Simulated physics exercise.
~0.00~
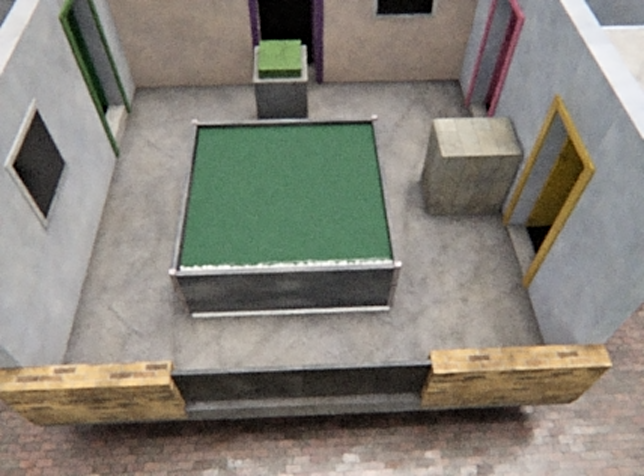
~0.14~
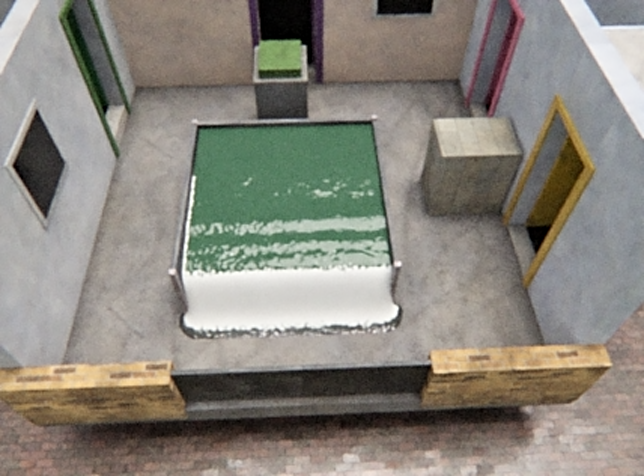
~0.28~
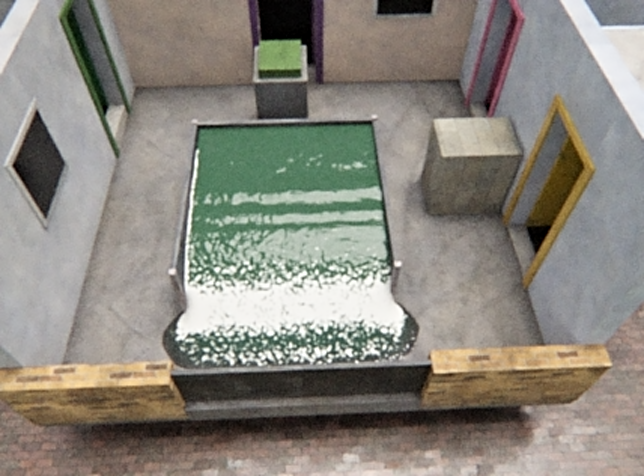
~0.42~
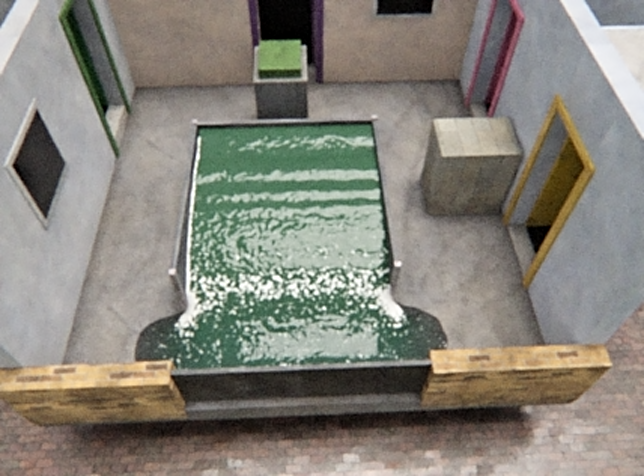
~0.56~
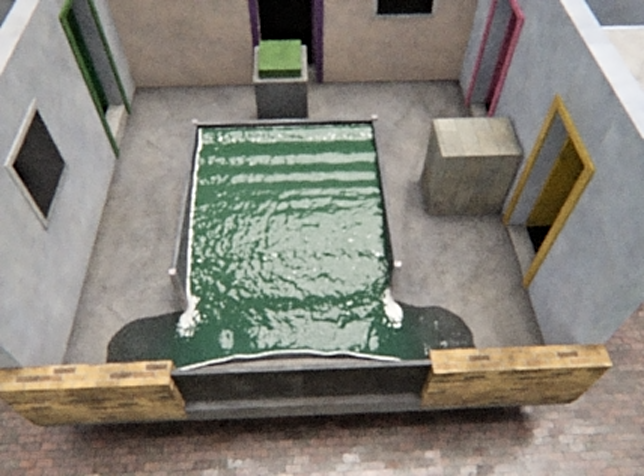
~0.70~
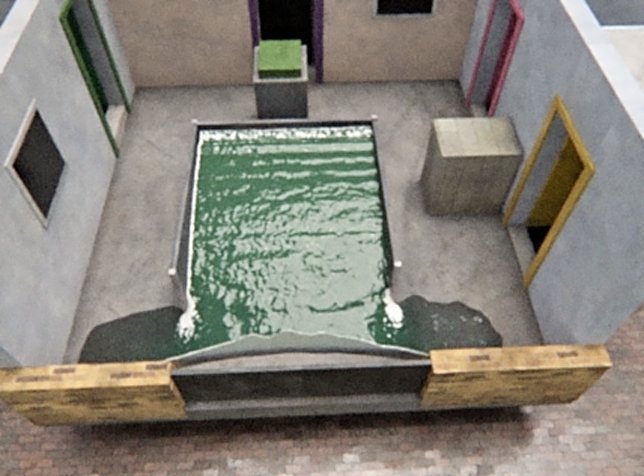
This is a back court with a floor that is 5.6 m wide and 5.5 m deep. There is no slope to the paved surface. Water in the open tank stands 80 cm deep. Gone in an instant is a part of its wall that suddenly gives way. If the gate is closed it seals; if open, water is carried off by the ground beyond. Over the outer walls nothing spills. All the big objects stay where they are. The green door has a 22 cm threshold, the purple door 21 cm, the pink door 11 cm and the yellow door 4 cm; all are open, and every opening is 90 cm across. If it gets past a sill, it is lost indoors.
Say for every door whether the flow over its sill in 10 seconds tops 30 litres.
In order: The green door falls short of the limit; the purple door falls short of the limit; the pink door surpasses the limit; the yellow door surpasses the limit.
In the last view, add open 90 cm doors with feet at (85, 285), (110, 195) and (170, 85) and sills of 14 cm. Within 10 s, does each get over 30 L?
In turn: Past it, not over, over.
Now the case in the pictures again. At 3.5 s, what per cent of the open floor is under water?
About 80 per cent.
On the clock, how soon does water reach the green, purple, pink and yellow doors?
Arrival times: Green 2.2 seconds, purple 3.4 seconds, pink 2.4 seconds, yellow 1.4 seconds.
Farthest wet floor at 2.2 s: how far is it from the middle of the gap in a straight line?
About 4.2 m.
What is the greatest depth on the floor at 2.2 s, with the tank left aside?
Roughly 60 cm.
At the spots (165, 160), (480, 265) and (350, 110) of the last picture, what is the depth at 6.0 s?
Listed order: 12 / 12 / 5 cm.
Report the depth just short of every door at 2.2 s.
Depth readings (cm): Green = 1; purple = 0; pink = 0; yellow = 19.
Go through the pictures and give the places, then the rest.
The first frame shows still water, 80 cm deep, in the open tank at (286, 191).
In the second frame, the front is at (397, 309), 1.3 m from the gap at (288, 296); 0.6 m2 of floor is under water; 80 cm left at the back of the open tank.
In the third frame, the front is at (410, 331), 1.5 m from the gap at (288, 298); 1.9 m2 of floor is under water; 80 cm left at the back of the open tank.
In the fourth frame, the front is at a hidden place, 1.8 m from the gap at (289, 299); 3.1 m2 of floor is under water; 80 cm left at the back of the open tank.
In the fifth frame, the front is at a hidden place, 2.2 m from the gap at (289, 299); 3.6 m2 of floor is under water; 75 cm left at the back of the open tank.
In the sixth frame, the front is at a hidden place, 2.6 m from the gap at (289, 300); 3.7 m2 of floor is under water; 68 cm left at the back of the open tank.
After 1.4 s water covers 25 % of the floor and is deepest (62 cm) near (300, 384); green door not reached, purple door not reached, pink door not reached, yellow door not reached.
After 2.2 s water covers 45 % of the floor and is deepest (60 cm) near (55, 394); green door not reached, purple door not reached, pink door not reached, yellow door 19 cm at the sill, 22 L in.
After 3.5 s water covers 80 % of the floor and is deepest (38 cm) near (188, 93); green door 6 cm at the sill, 0 L in, purple door 9 cm at the sill, 0 L in, pink door 2 cm at the sill, 0 L in, yellow door 22 cm at the sill, 135 L in.
After 6.0 s water covers 95 % of the floor and is deepest (28 cm) near (408, 81); green door 18 cm at the sill, 2 L in, purple door 13 cm at the sill, 0 L in, pink door 18 cm at the sill, 6 L in, yellow door 17 cm at the sill, 327 L in.
After 10.0 s water covers 100 % of the floor and is deepest (22 cm) near (326, 90); green door 19 cm at the sill, 3 L in, purple door 20 cm at the sill, 1 L in, pink door 17 cm at the sill, 87 L in, yellow door 14 cm at the sill, 538 L in.
